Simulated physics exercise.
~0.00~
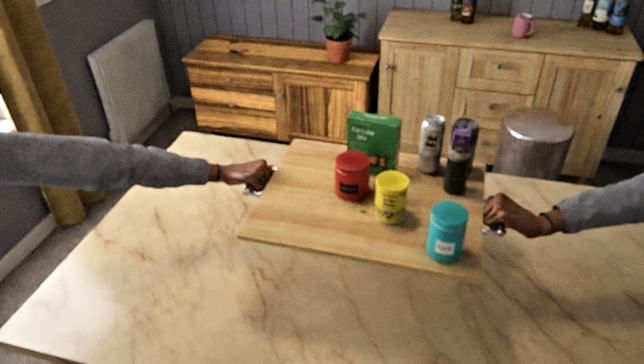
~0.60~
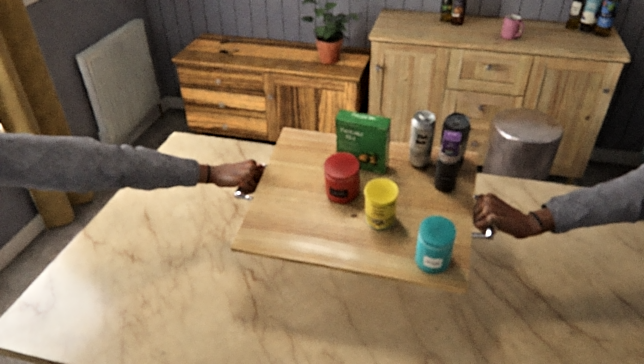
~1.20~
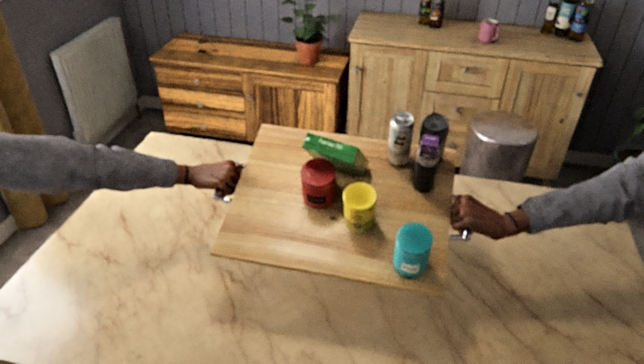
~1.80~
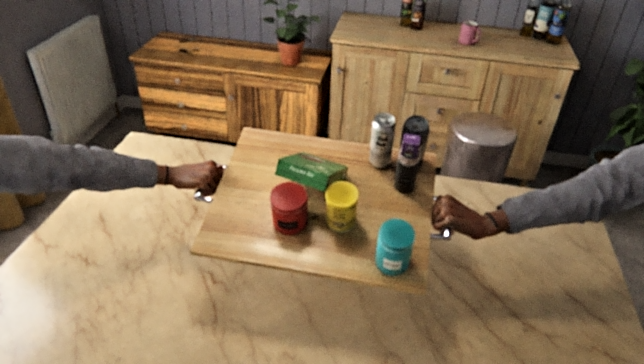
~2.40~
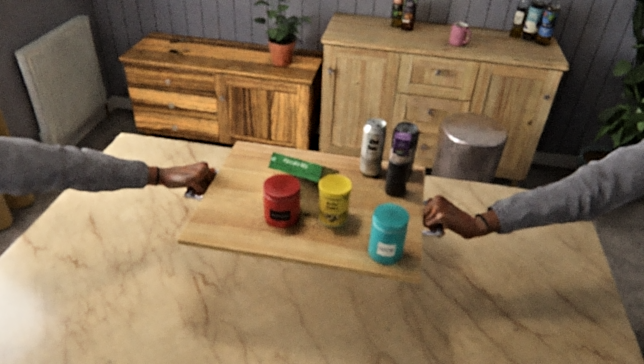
A flat wooden tray, held at either side by two hands in grey sleeves, is seen from above over a marble-patterned table, with wooden cabinets behind. A green packet stands at the back beside a pale can and a dark purple container, with a black shaker, while red, yellow and turquoise containers stand nearer. The tray's near edge dips as the view pans slightly right, and the green packet tips over. The red jar then slides a short way toward the near side. The hands level the tray, leaving the packet lying behind the red jar and the others standing.
